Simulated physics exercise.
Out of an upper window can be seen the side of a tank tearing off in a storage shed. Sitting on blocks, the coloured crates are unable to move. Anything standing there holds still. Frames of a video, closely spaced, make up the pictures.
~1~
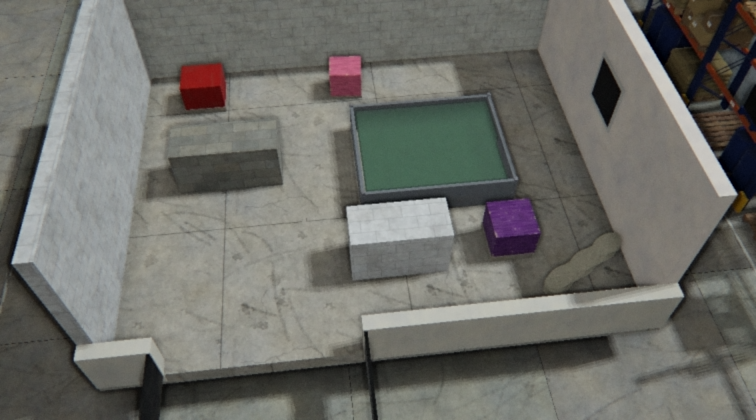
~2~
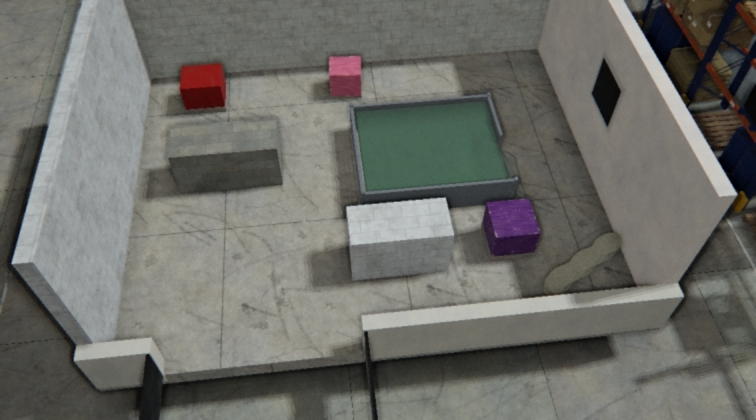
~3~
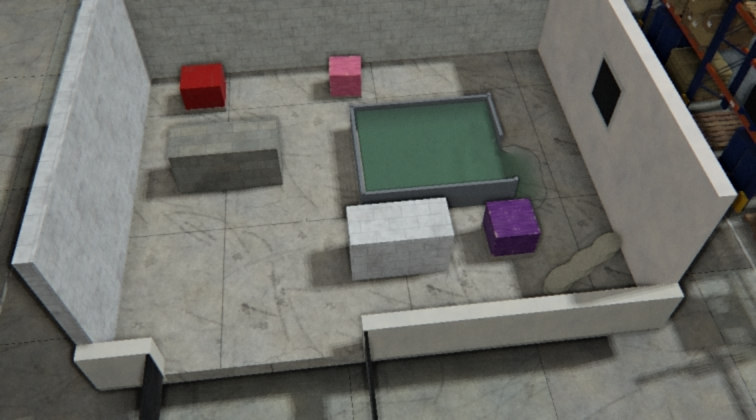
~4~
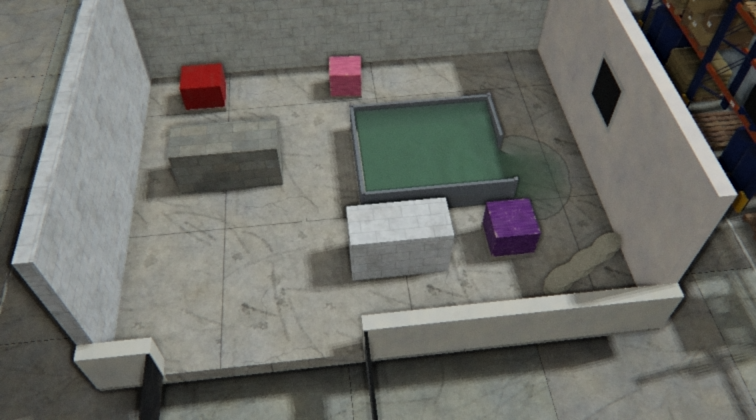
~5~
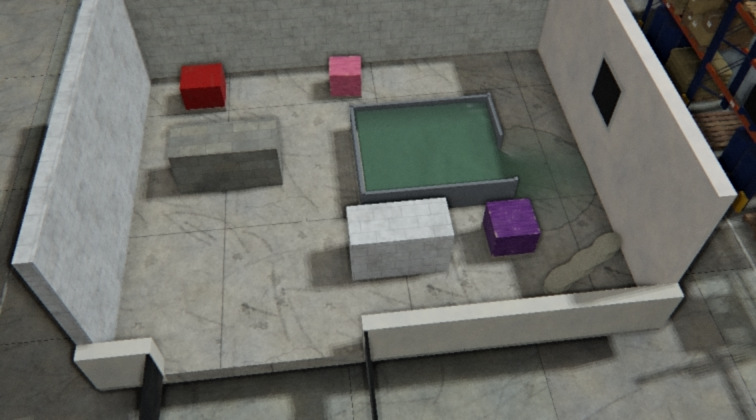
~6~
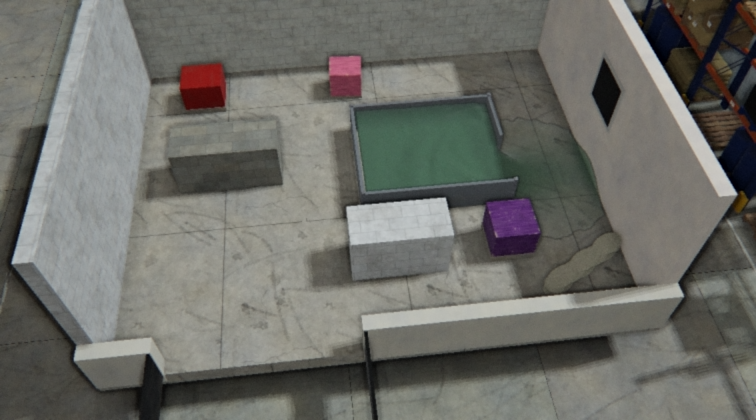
Green-tinted water pouring from a gap in the open tank's right side and spreading across the floor toward the right wall.
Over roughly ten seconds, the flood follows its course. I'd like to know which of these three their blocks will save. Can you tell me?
Sure: The red crate comes through dry; the purple crate does get wet; the pink crate does get wet.
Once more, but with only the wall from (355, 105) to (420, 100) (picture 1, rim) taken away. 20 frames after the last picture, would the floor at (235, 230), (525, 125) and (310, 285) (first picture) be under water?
The first comes out untouched, the second soaked, the third untouched.
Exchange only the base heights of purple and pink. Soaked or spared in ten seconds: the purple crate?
I'd say purple crate gets swamped.
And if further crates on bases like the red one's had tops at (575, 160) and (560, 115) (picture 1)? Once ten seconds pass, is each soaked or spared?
Going in order, the first crate gets reached while the second gets reached.
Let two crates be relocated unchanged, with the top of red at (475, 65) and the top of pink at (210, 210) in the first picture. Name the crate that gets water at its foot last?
That would be the pink-painted one.
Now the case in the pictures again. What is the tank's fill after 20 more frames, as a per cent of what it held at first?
Somewhere around 54 %, give or take.
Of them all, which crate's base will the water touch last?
I'd pick the red crate.
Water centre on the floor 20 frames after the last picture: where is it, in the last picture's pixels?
The balance point is around (478, 168).
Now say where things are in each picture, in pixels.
The first frame shows still water in the open tank at (429, 144).
In the second frame, water pours out at (503, 171) and has run to a hidden place.
In the third frame, the front is at (532, 156), out from the gap at (503, 172).
In the fourth frame, water pours out at (503, 173) and has run to (558, 159).
In the fifth frame, the front is at (578, 152), out from the gap at (503, 173).
In the sixth frame, water pours out at (503, 173) and has run to (602, 211).
A moment on, water covers 10 % of the floor; the red crate not reached, the purple crate water round its plinth, the pink crate not reached.
Next, water covers 20 % of the floor; the red crate not reached, the purple crate water round its plinth, the pink crate not reached.
Then, water covers 30 % of the floor; the red crate not reached, the purple crate water round its plinth, the pink crate not reached.
Later, water covers 60 % of the floor; the red crate water round its plinth, the purple crate water round its plinth, the pink crate water round its plinth.
In the end, water covers 95 % of the floor; the red crate stayed above the water, the purple crate was topped, the pink crate was topped.
